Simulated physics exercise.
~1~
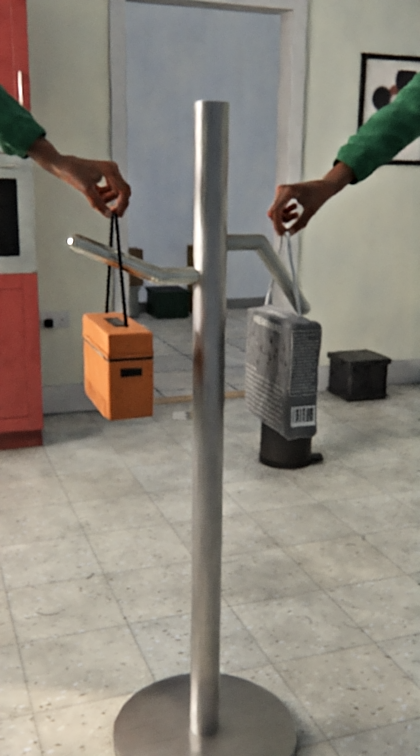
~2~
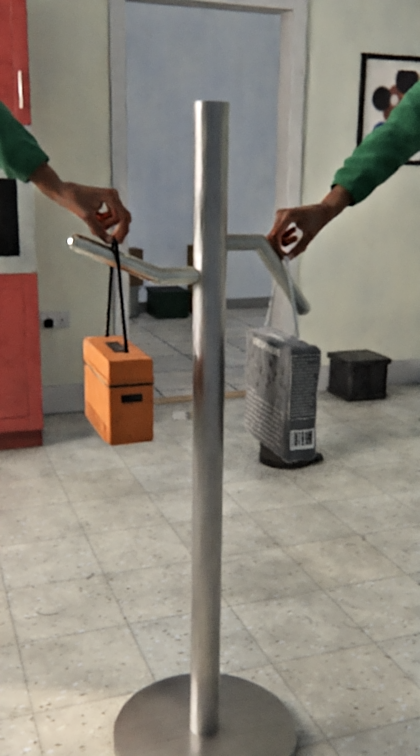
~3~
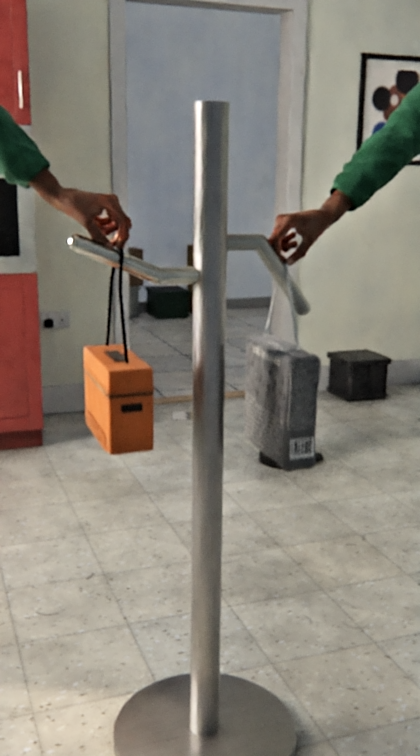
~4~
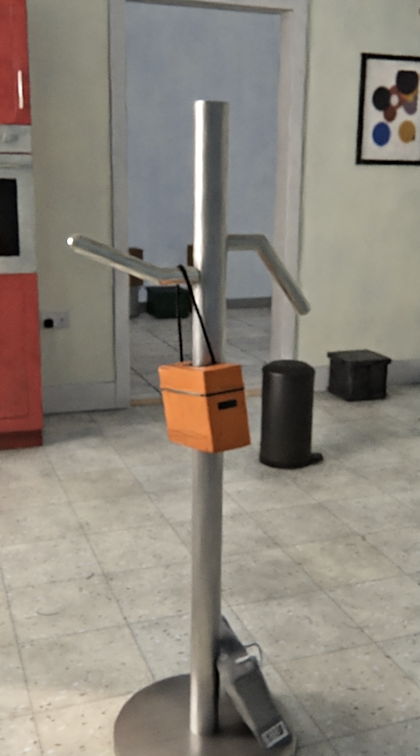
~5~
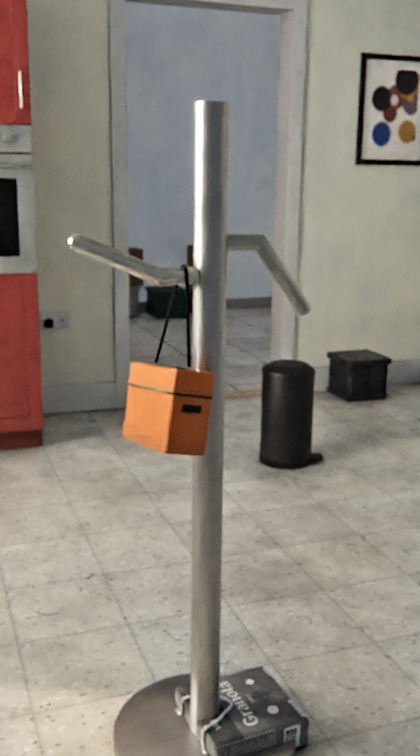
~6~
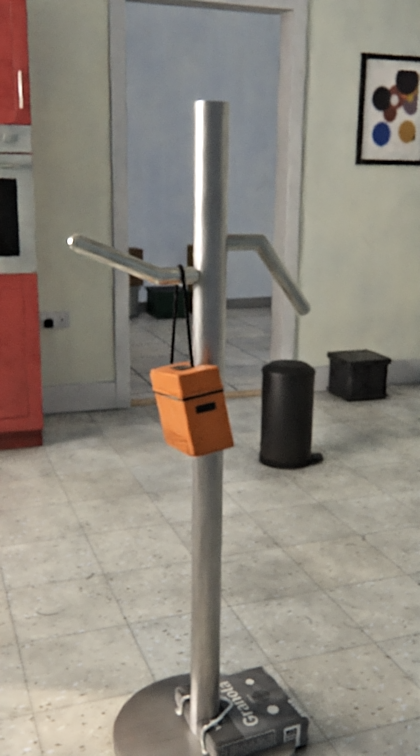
In this clip, two hands lower an orange case and a grey bag by their loops onto the two pegs of a metal post and withdraw; the grey bag drops to the base and ends on its side, while the orange case slides inward and stays hanging, swaying.
